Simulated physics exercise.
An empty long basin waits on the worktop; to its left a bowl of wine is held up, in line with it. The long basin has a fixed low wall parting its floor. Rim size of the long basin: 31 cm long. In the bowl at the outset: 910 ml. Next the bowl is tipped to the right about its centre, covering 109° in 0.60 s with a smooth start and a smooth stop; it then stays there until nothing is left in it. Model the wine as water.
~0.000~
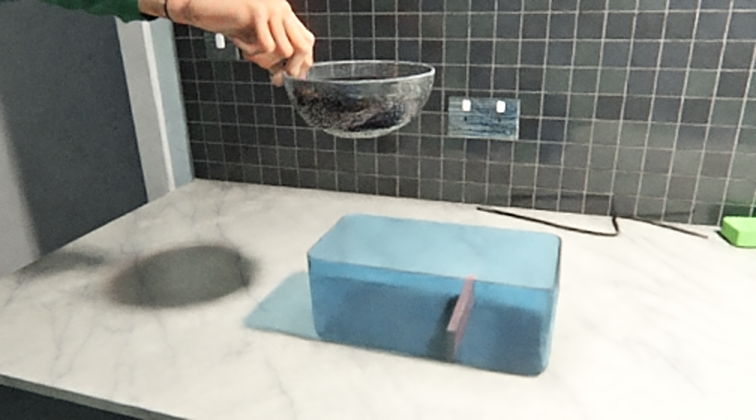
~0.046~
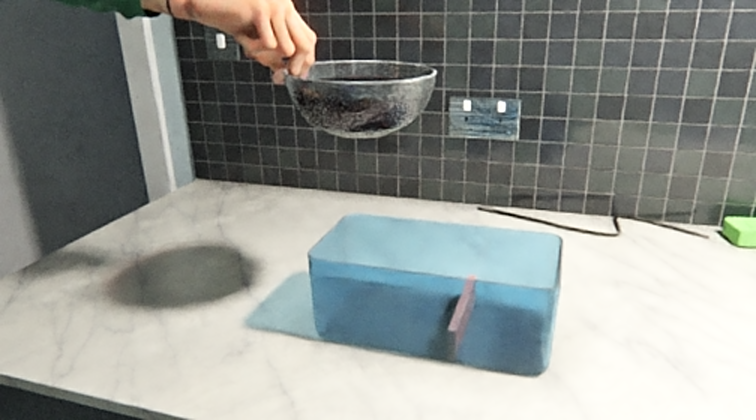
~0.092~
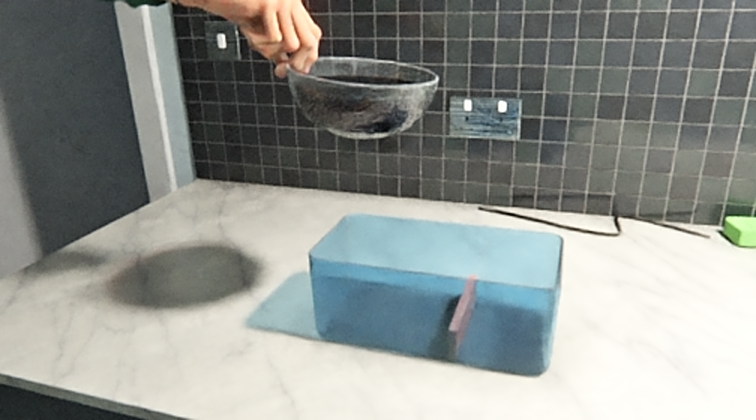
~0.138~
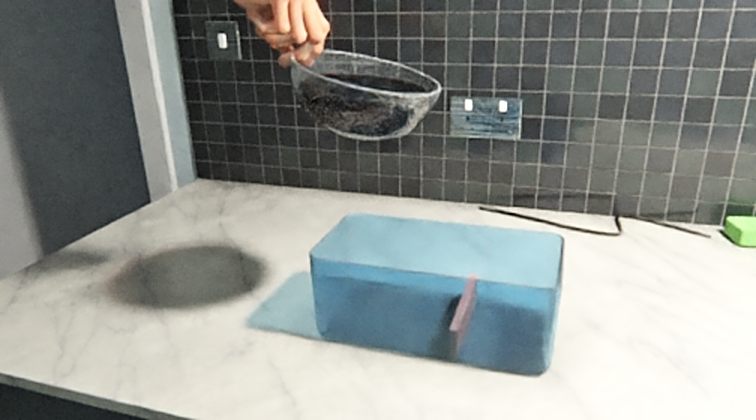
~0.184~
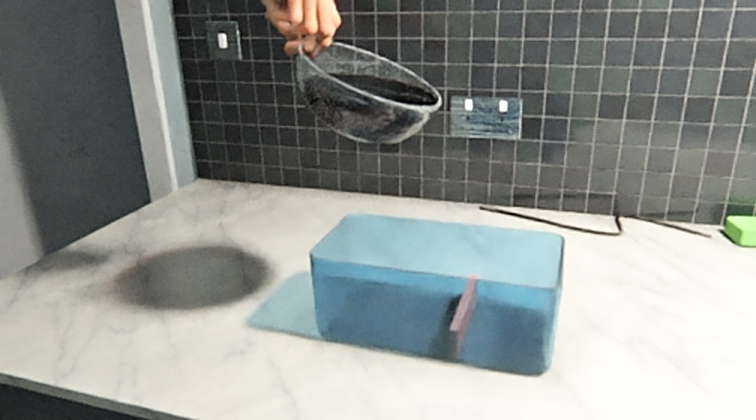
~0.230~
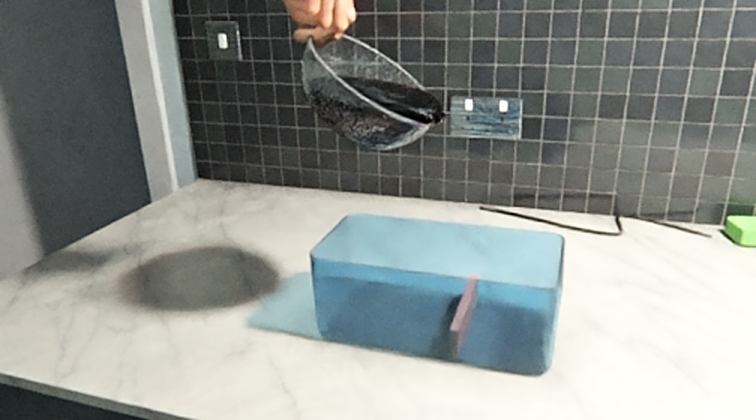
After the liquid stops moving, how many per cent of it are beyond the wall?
About 43 per cent.
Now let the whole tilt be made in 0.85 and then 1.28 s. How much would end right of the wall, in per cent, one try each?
In order, 45 and 65 per cent.
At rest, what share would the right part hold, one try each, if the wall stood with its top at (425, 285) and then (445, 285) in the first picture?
Respectively close to 75 and 60 %.
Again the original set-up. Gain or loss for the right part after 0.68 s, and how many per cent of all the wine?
The right part gains close to 6 per cent.
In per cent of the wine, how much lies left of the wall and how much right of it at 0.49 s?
Left roughly 4, right roughly 36.
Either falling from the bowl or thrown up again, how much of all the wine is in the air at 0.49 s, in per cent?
Some 54 % is the figure.
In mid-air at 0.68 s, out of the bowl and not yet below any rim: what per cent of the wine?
24 per cent or so.
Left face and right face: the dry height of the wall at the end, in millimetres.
About 26 mm on the left, about 18 mm on the right.
Then, 0.49 s in, the tilt is 100° and 5 per cent is still to pour, 4 is left of the wall and 37 right of it.
Then, 0.68 s in, the tilt is 109° and 0 per cent is still to pour, 39 is left of the wall and 38 right of it.
Then, 0.88 s in, the tilt is 109° and 1 per cent is still to pour, 44 is left of the wall and 40 right of it.
Then, 1.10 s in, the tilt is 109° and 0 per cent is still to pour, 50 is left of the wall and 44 right of it.
Finally, 51 per cent lies left of the wall, 43 right of it and 6 outside.
